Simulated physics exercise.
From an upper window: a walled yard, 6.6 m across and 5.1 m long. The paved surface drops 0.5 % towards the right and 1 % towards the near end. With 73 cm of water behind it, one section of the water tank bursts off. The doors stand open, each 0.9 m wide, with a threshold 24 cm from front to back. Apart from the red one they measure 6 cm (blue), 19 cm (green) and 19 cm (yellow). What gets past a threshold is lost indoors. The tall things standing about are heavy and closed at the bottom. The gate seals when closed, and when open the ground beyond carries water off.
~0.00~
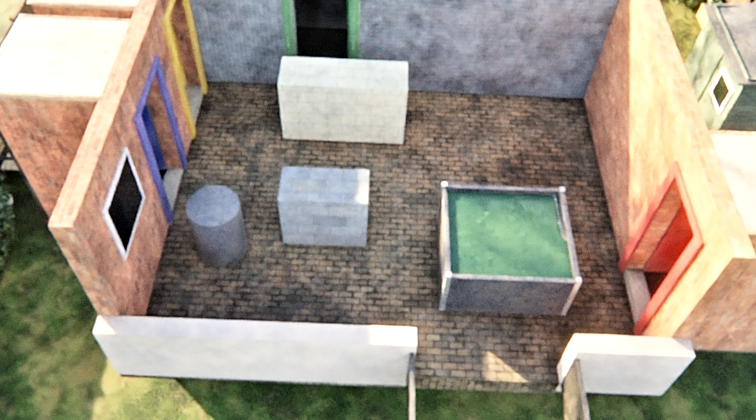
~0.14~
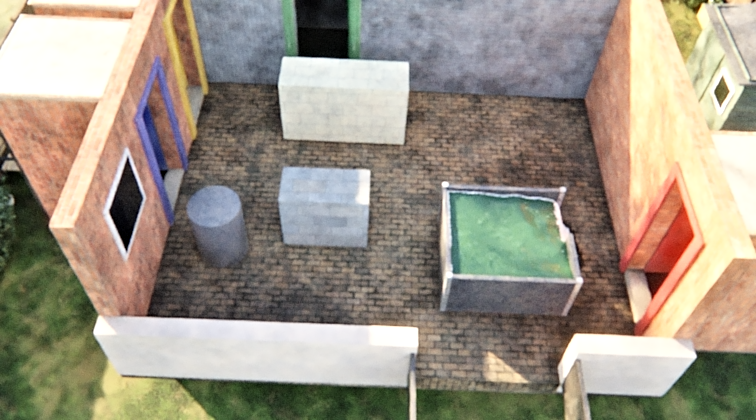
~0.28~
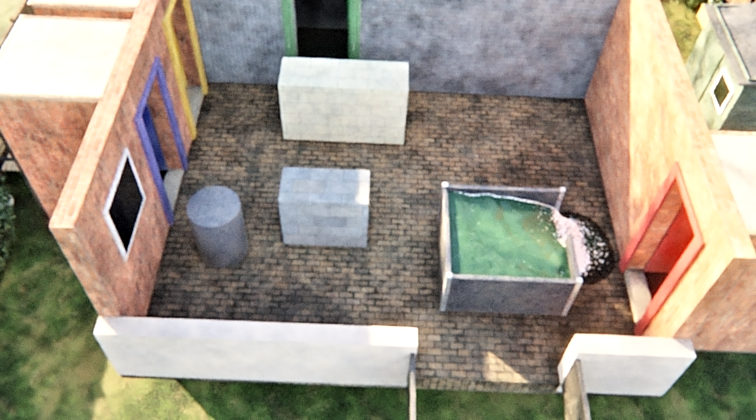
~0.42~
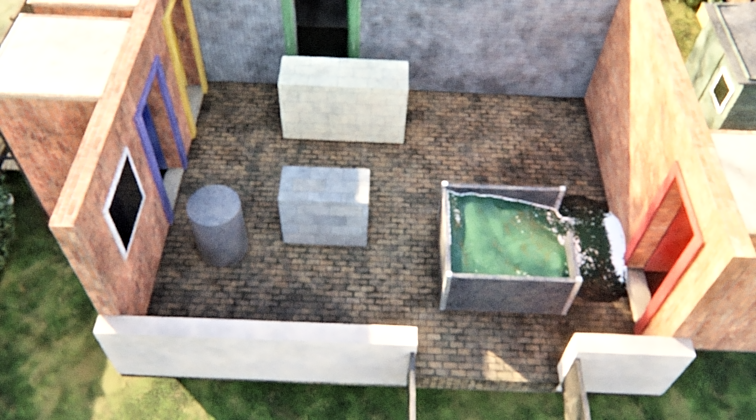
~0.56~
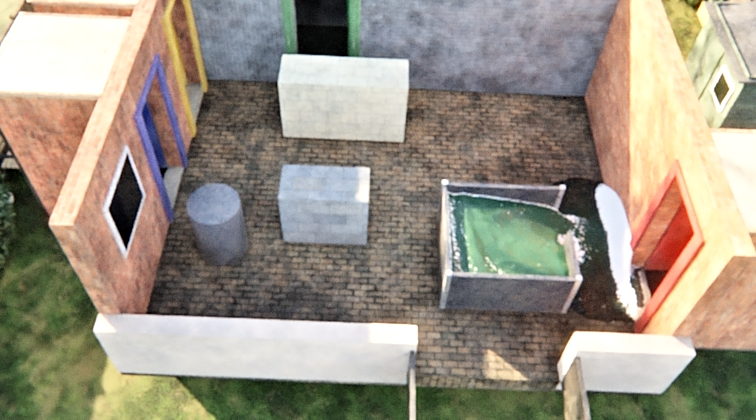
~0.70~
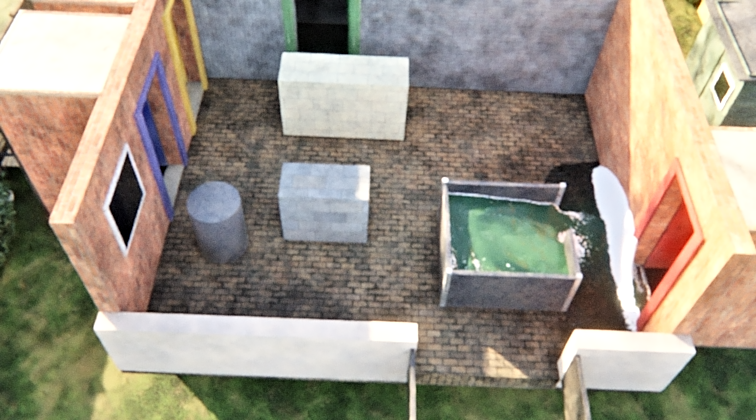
Walled yard with a tank of green water, its right side bursting open and water spilling across paving to the red door.
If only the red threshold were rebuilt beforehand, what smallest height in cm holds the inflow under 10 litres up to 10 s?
About 23 cm.
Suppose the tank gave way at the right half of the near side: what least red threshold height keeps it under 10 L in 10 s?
About 11.0 cm.
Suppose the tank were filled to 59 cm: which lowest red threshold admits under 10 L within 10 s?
Then roughly 18 cm.
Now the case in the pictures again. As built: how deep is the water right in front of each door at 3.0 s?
Depths in cm: Blue 0, green 1, yellow 0, red 14.
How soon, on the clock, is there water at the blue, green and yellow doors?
Arrival: Blue 5.5 s, green 3.0 s, yellow 4.0 s.
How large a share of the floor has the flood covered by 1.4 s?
Some 15 per cent of it.
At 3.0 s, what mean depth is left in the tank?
Roughly 29 cm on average.
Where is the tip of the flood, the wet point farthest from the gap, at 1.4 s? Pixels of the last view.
At about (579, 96).
After 1.4 s water covers 15 % of the floor, deepest (48 cm) near (611, 240); 20 cm at the red door, 15 litres in over its 13 cm threshold.
After 3.0 s water covers 40 % of the floor, deepest (30 cm) near (611, 240); 14 cm at the red door, 42 litres in over its 13 cm threshold.
After 10.0 s water covers 95 % of the floor, deepest (9 cm) near (236, 348); 4 cm at the red door, 48 litres in over its 13 cm threshold.
At the red door as built, the water arrived by 0.6 s and peaked near 28 cm at 0.7 s.
Run again over the same 10 s with other heights there, 20 litres in over 19.5 cm, 5 litres over 26.5 cm. The limit of 10 litres is kept from about 23 cm up.
